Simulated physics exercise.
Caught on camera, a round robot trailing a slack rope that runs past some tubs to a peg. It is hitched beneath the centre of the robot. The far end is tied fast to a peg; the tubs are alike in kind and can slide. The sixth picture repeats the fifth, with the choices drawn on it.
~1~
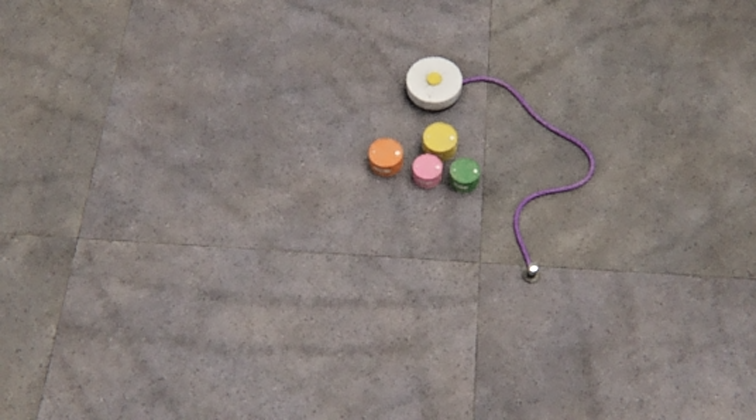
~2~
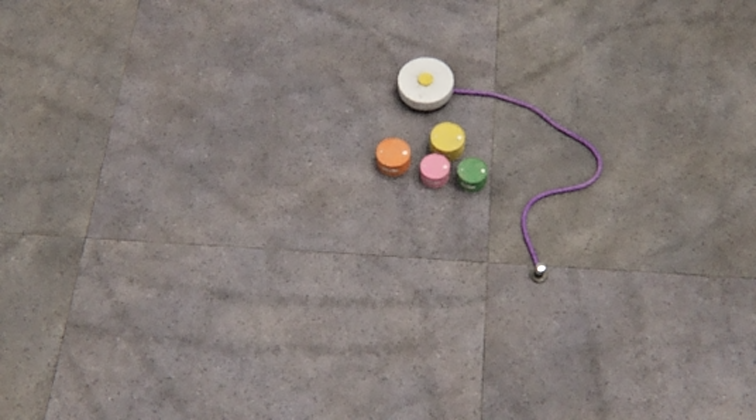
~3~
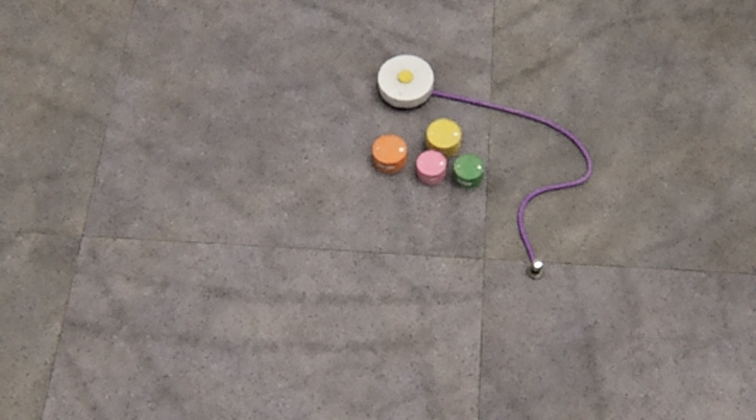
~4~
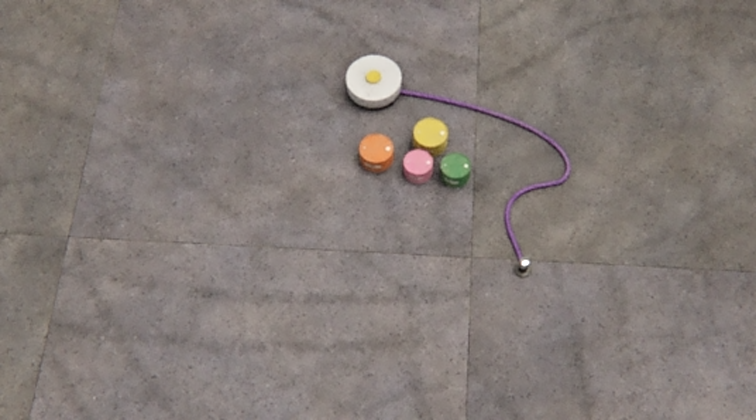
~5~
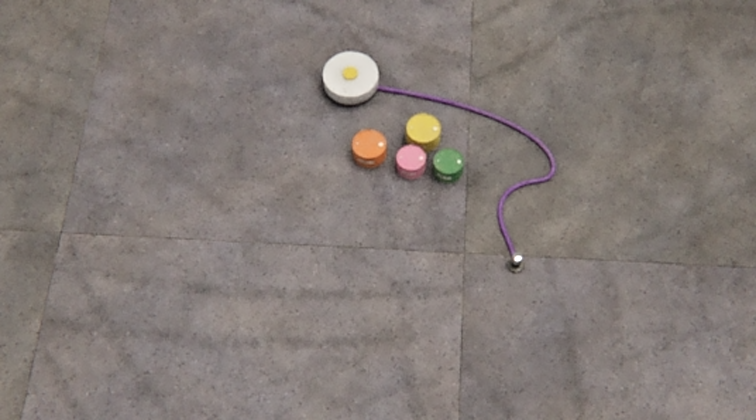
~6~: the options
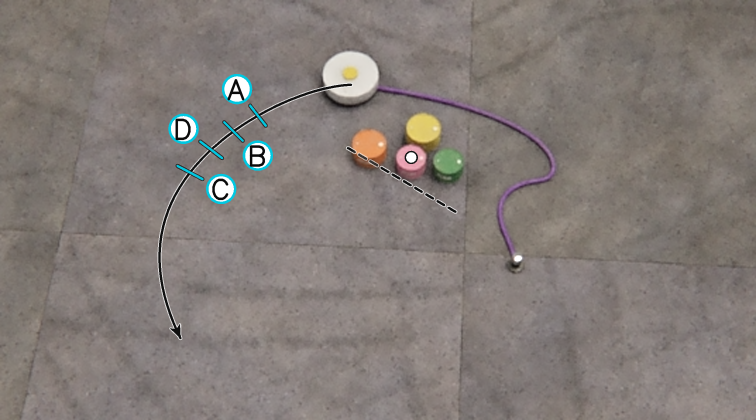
A white round robot with a yellow centre sits on a grey tiled floor seen from above, near the top of the view. A purple cord curves from it down the right side to a small metallic peg, while orange, yellow, pink and green tubs cluster below the robot. The robot slides steadily left, drawing the cord's upper part straighter, as the camera shifts slightly and the tubs stay put.
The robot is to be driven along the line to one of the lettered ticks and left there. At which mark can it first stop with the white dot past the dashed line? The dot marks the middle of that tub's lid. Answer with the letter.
At C, and not before.
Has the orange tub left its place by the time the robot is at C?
Yes.
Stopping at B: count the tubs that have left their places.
The count is none.
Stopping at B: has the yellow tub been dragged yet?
By then, no.
On the marked copy, A at (258, 116); B at (234, 131); C at (190, 173); D at (211, 150); the dashed line at (402, 180); the route from (351, 85) via (190, 173) to (180, 338); the white dot at (411, 157).
Taking C. A third of the way, robot (287, 95); pink tub (411, 162).
Two thirds of the way, robot (229, 129); yellow tub (420, 137); pink tub (411, 163).
When it is over, robot (189, 167); yellow tub (397, 164); green tub (425, 180); pink tub (399, 192); orange tub (363, 162); the dot on the pink tub is over the dashed line.
As for the rest, A leaves the dotted tub short, at (411, 162); B leaves the dotted tub short, at (411, 162); D leaves the dotted tub short, at (404, 178).
